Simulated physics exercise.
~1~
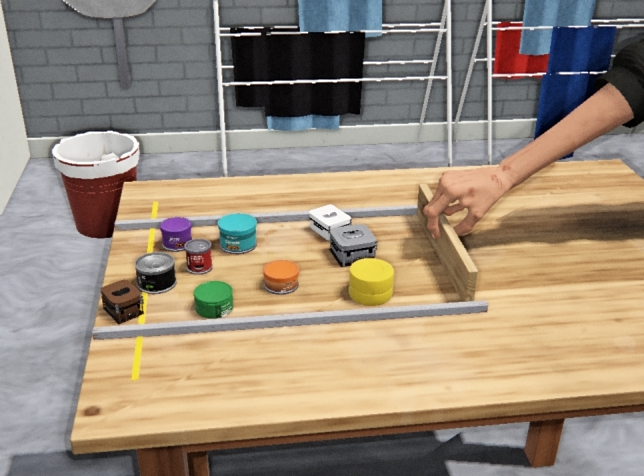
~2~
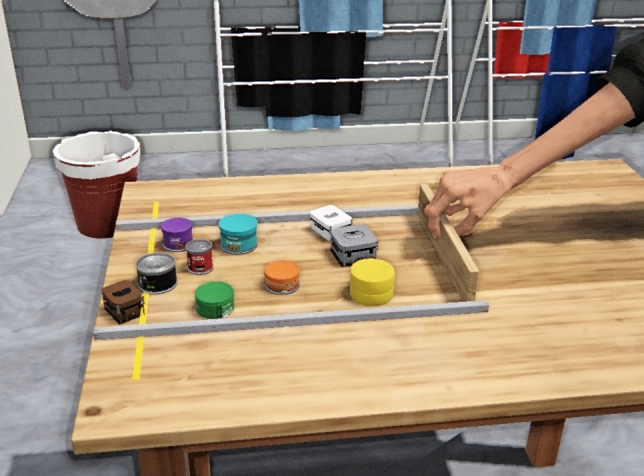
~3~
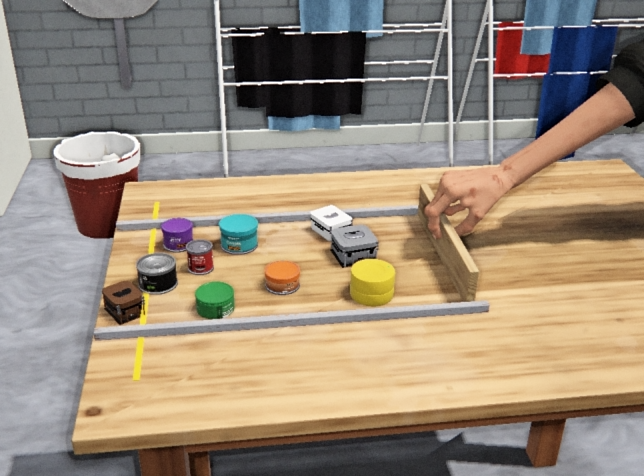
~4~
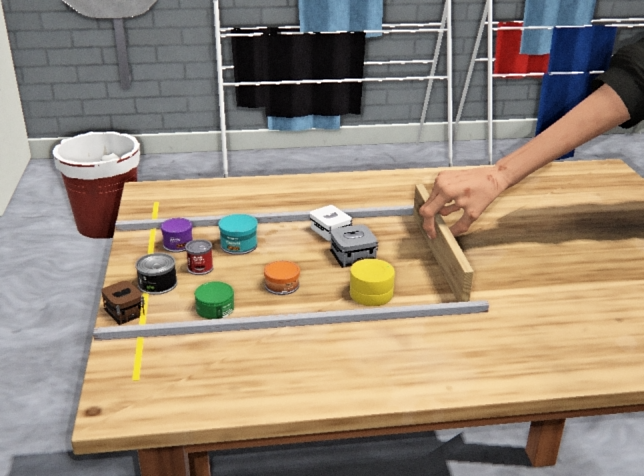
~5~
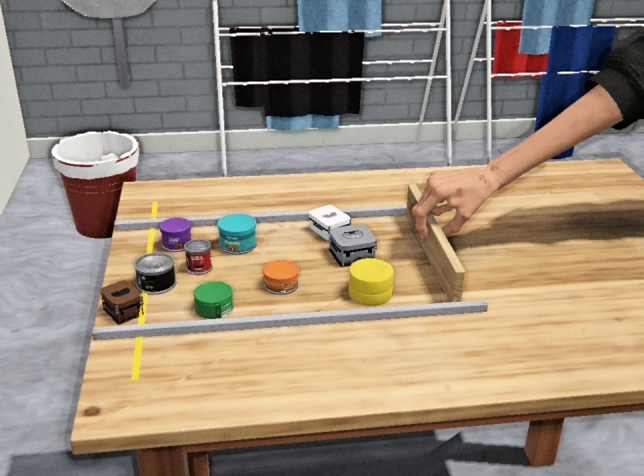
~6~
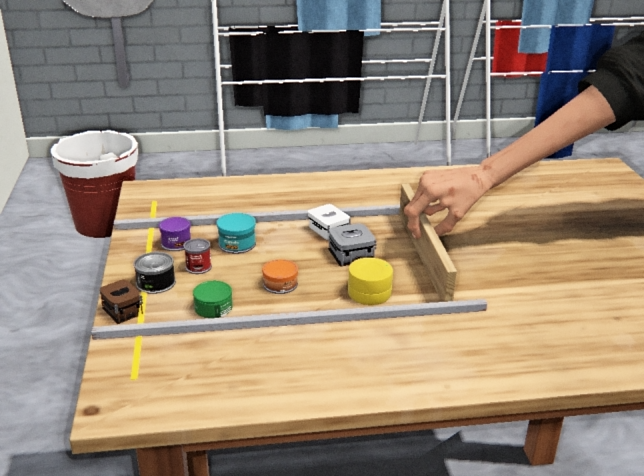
A pale wooden table stands in a grey room with a brick wall and hanging laundry behind it, seen from slightly above by a nearly still camera. Between two grey rails lie purple, turquoise, red, black, green, orange and yellow tins, with brown, grey and white cases, near yellow tape at left. From the right, a hand holds an upright board, then slides it slightly left while the small things stay put.
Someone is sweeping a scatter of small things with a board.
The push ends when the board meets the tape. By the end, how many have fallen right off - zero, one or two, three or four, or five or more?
By the end, five or more have.
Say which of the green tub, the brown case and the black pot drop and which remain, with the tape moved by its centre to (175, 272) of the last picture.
First the green tub, which stays on top, then the brown case, which leaves the top, and the black pot, which stays on top.
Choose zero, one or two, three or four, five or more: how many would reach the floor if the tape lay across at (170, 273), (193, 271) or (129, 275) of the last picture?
Place by place, the answers come out as one to two; zero; five or more.
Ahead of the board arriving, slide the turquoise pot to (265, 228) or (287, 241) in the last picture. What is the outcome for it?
First: Gone; second: Gone.
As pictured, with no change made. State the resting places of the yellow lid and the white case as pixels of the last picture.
Close to (118, 300); the other close to (135, 232).
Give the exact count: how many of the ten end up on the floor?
All told, 6.
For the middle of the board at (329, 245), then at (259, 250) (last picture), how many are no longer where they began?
It comes to 3 for the first spot, 7 for the other.
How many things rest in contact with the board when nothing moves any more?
Contact count: 4.
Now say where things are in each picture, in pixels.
The first frame shows brown case (122, 302); black pot (156, 273); purple tin (177, 234); board (444, 240); tape (147, 275).
The second frame shows black pot (157, 273); orange tin (282, 277).
The third frame shows purple tin (178, 235); grey case (354, 246).
The fourth frame shows brown case (123, 303); red tin (200, 257).
The fifth frame shows black pot (156, 273); turquoise pot (237, 234).
The sixth frame shows brown case (121, 302); black pot (155, 272); purple tin (176, 234); board (425, 240); tape (146, 274).
Soon after, none off yet; brown case at rest near (121, 302); black pot at rest near (155, 272); purple tin at rest near (176, 234).
After that, none off yet; brown case at rest near (121, 302); black pot at rest near (155, 272); purple tin displaced about its own width near (156, 234).
In the end, the number that fall off is five or more; gone, turquoise pot, green tub, red tin, purple tin, black pot and brown case.
